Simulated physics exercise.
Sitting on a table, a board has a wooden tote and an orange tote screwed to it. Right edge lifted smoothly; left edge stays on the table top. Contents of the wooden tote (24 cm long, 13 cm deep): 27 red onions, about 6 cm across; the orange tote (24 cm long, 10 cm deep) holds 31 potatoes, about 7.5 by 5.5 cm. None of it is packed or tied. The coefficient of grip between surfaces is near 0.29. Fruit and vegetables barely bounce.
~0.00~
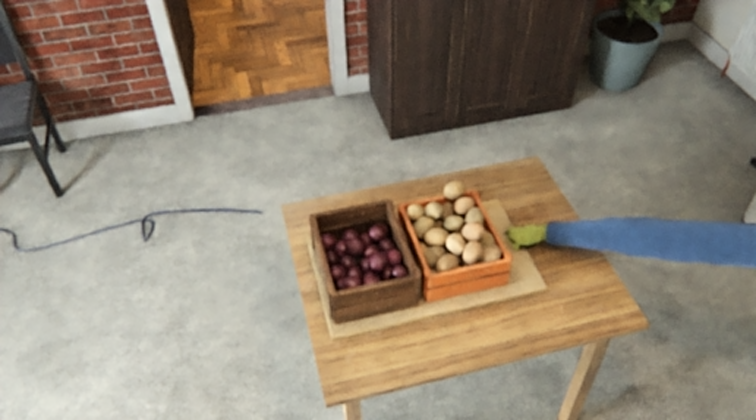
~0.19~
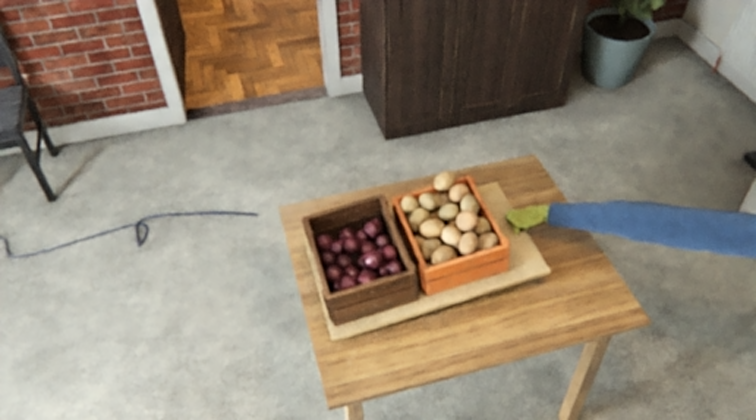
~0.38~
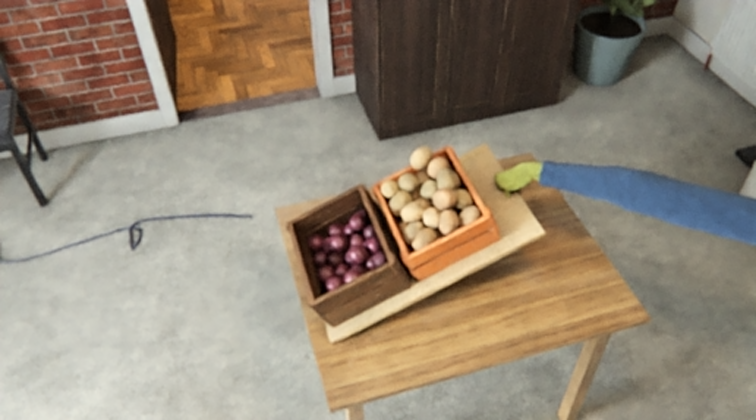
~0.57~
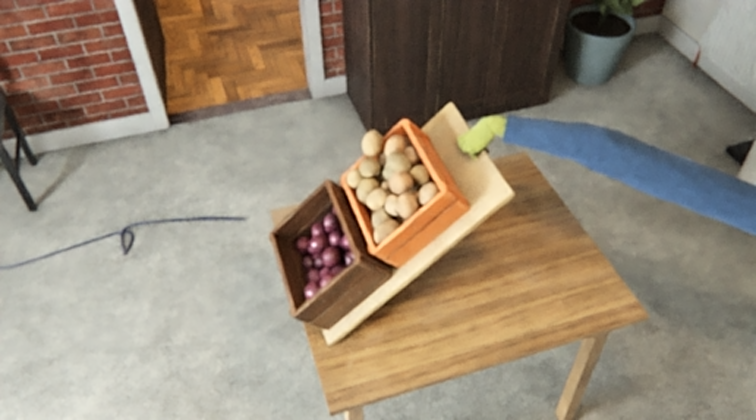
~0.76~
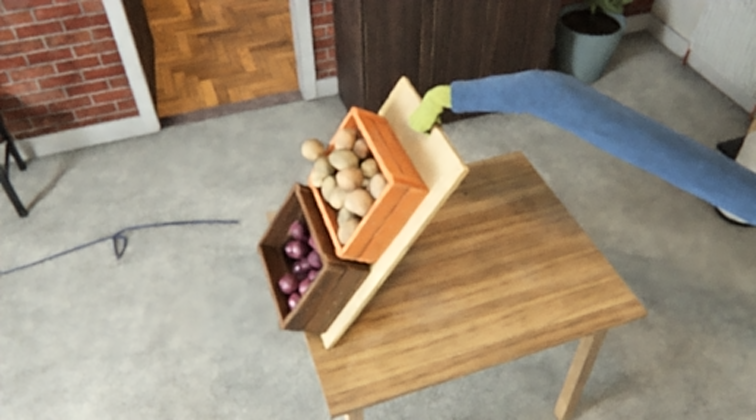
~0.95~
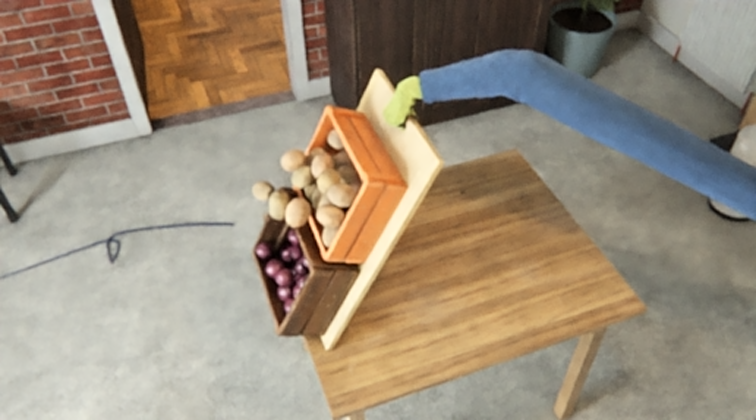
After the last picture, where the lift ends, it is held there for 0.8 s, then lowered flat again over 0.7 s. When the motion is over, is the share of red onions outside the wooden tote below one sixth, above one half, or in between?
The share is below one sixth.
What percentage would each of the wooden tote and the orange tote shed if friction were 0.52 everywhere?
Then the wooden tote sheds 0 per cent, while the orange tote sheds 50 per cent.
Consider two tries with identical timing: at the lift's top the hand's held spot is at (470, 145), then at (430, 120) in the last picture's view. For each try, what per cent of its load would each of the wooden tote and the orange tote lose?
The wooden tote would lose 0 per cent in the first try and 0 per cent in the second, the orange tote 10 and then 30 per cent.
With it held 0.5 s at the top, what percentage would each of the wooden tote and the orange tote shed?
Wooden tote 0%, orange tote 40%.
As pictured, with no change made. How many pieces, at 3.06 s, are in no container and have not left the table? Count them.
Some 0 in number.
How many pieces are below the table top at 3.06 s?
About 12.
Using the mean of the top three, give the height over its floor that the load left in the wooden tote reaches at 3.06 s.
It reaches close to 12 cm.
After 1.29 s, tilt 63°; the wooden tote is down by 1 of 27 and the orange tote is down by 11 of 31.
After 1.71 s, tilt 63°; the wooden tote is down by 1 of 27 and the orange tote is down by 11 of 31.
After 2.30 s, tilt 7°; the wooden tote is down by 1 of 27 and the orange tote is down by 11 of 31.
Final count (at 3.06 s), the wooden tote is down by 1 of 27 and the orange tote is down by 11 of 31. Asked share, 1 of 27, 4 per cent.
